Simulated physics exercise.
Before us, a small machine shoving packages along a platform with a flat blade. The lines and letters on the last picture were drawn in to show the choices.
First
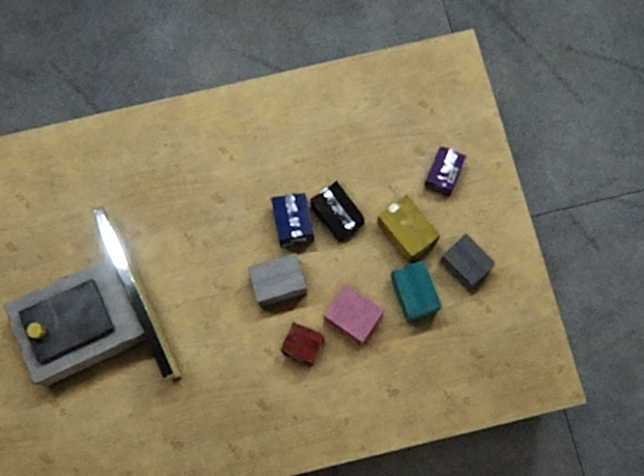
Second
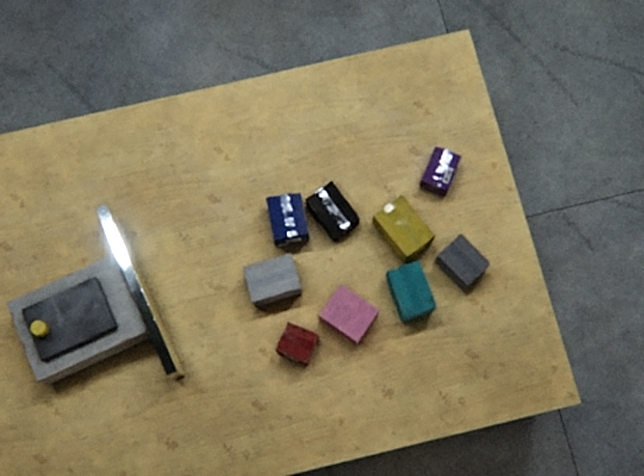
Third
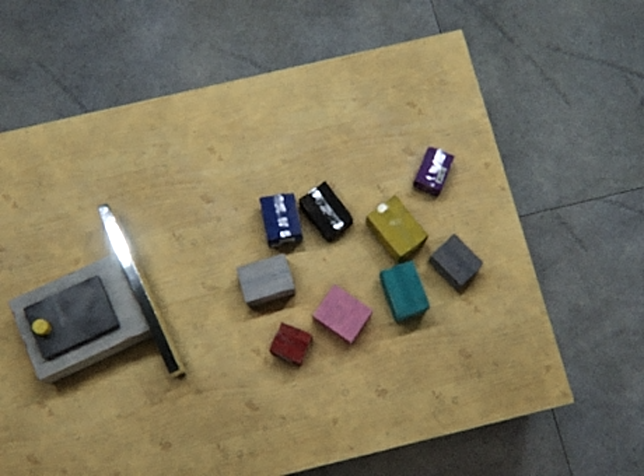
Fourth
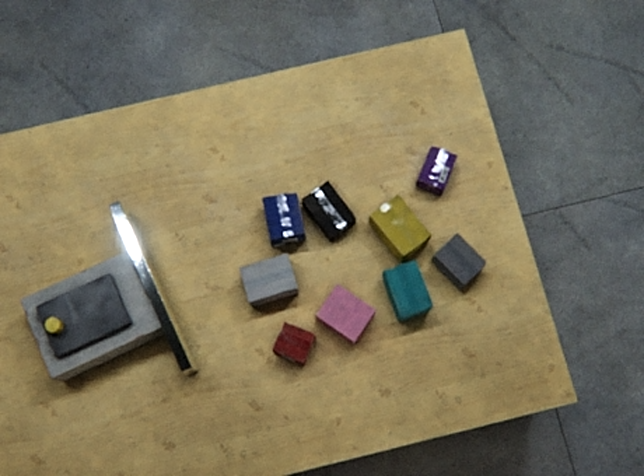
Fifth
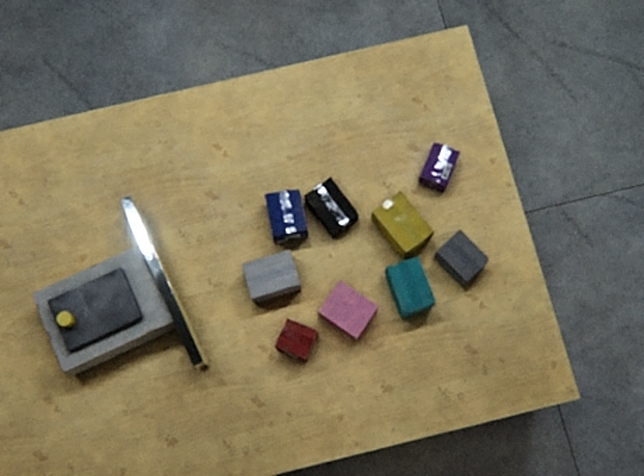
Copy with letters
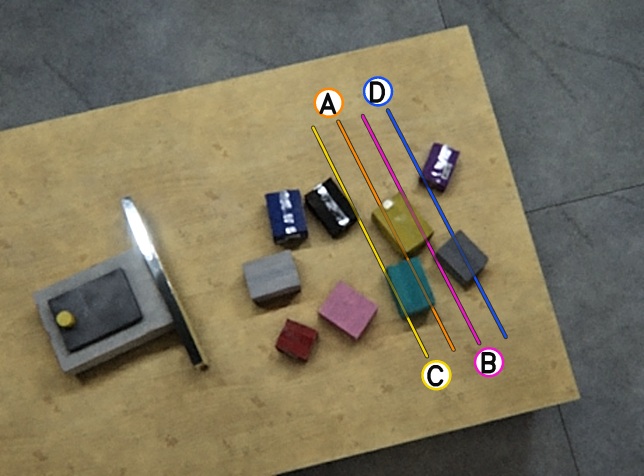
A wooden platform holds colored boxes while a small gray machine with a blade edges right.
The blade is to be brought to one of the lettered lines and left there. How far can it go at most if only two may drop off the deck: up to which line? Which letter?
D.
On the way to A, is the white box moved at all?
Yes.
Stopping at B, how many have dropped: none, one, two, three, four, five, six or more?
By then, none.
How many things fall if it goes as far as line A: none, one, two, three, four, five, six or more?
The count is none.
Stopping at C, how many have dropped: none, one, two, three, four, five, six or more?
The count is none.
On the copy, A at (394, 233); B at (419, 227); C at (369, 239); D at (445, 220).
On D. First, robot (206, 282); red parcel (328, 342); white box (304, 266).
Then, robot (309, 257); grey box (479, 255); yellow parcel (446, 212).
Finally, robot (389, 238); grey box over the edge; yellow parcel over the edge; two fallen.
By contrast, A is within the limit but short; B is within the limit but short; C is within the limit but short.
